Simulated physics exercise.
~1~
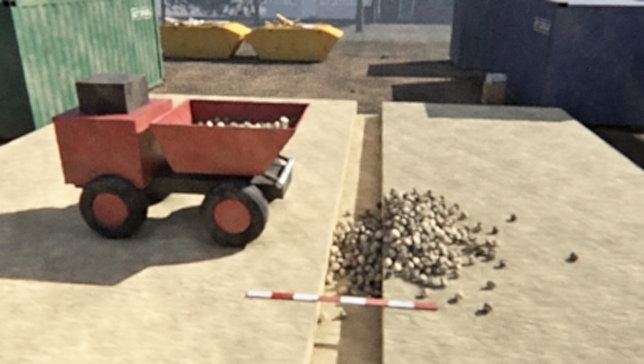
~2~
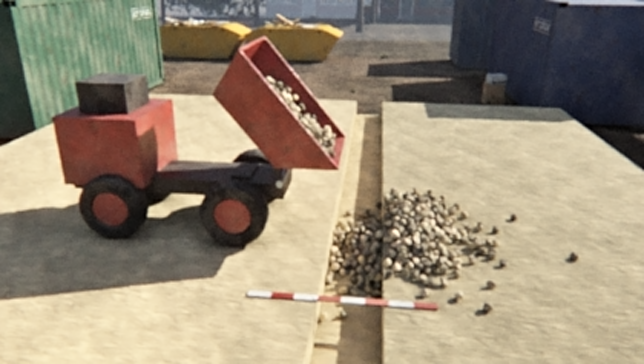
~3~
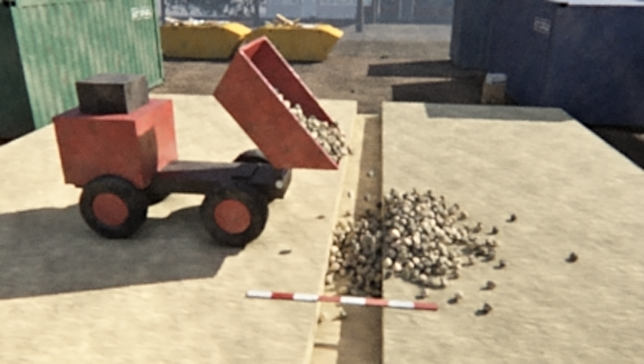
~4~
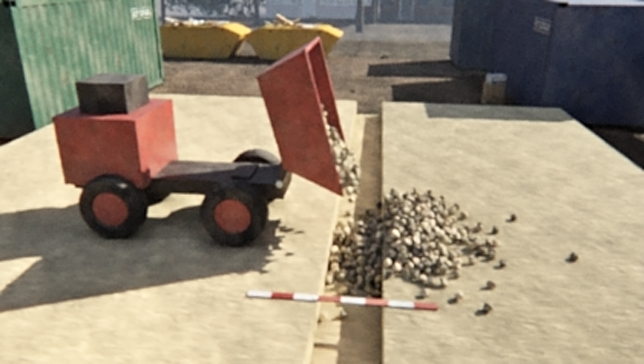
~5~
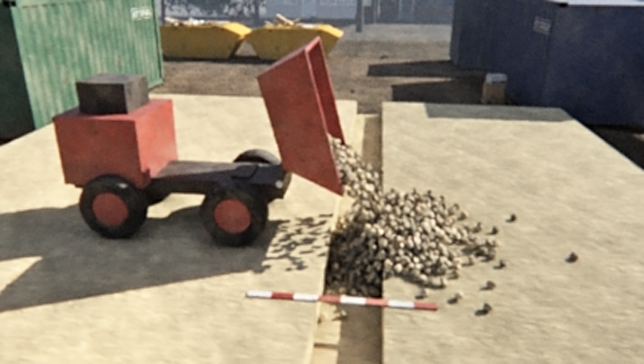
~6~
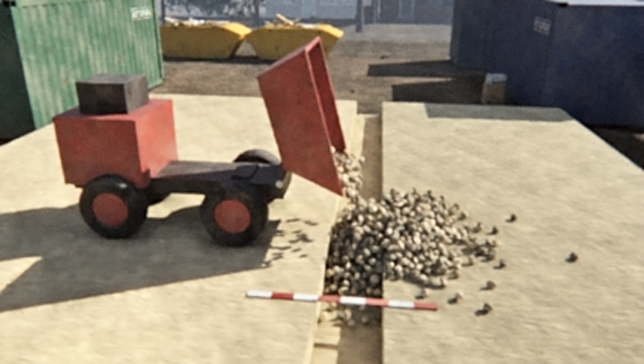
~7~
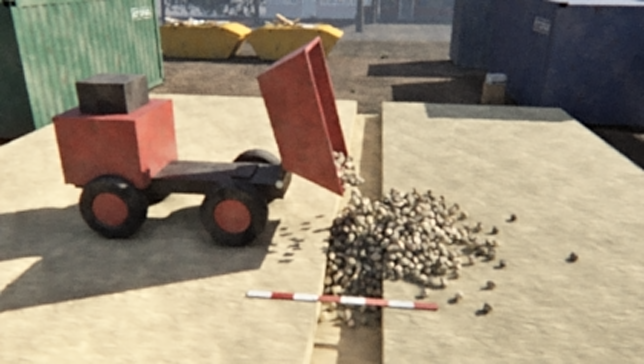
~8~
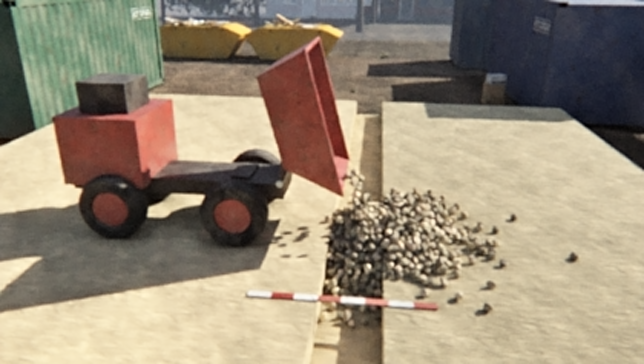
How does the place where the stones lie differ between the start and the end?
At the start some of the stones sit in the dumper's body while the rest lie in a heap in and beyond the trench. By the end almost all of them are further right and lower down, gathered in the trench and on the ground past it.
